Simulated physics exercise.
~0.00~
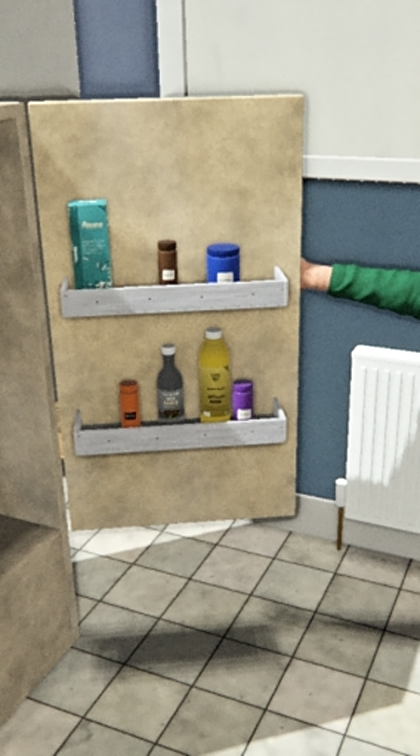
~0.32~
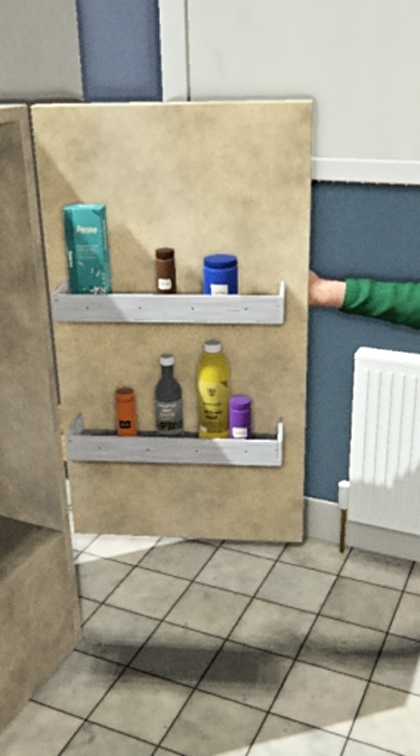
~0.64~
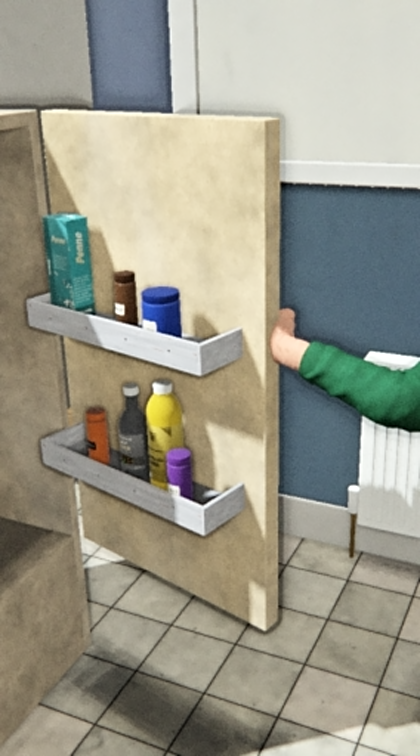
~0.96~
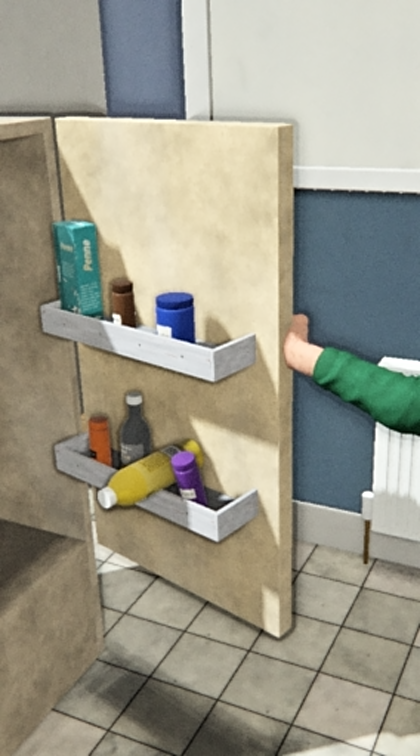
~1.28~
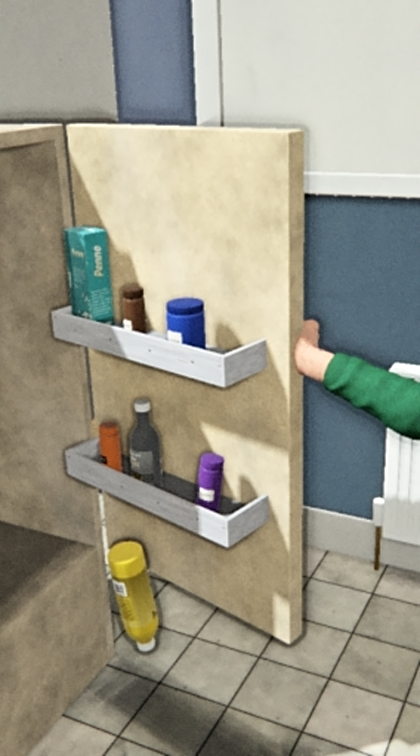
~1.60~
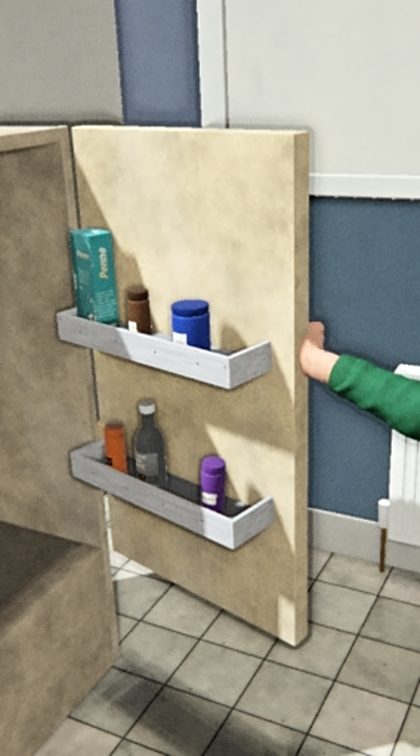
In the video, a hand in a green sleeve swings a cupboard door with two racks partway toward shut and stops; the yellow bottle tips over the lower rack's rail and falls out of view, while the purple shaker and the other containers stay in their racks.
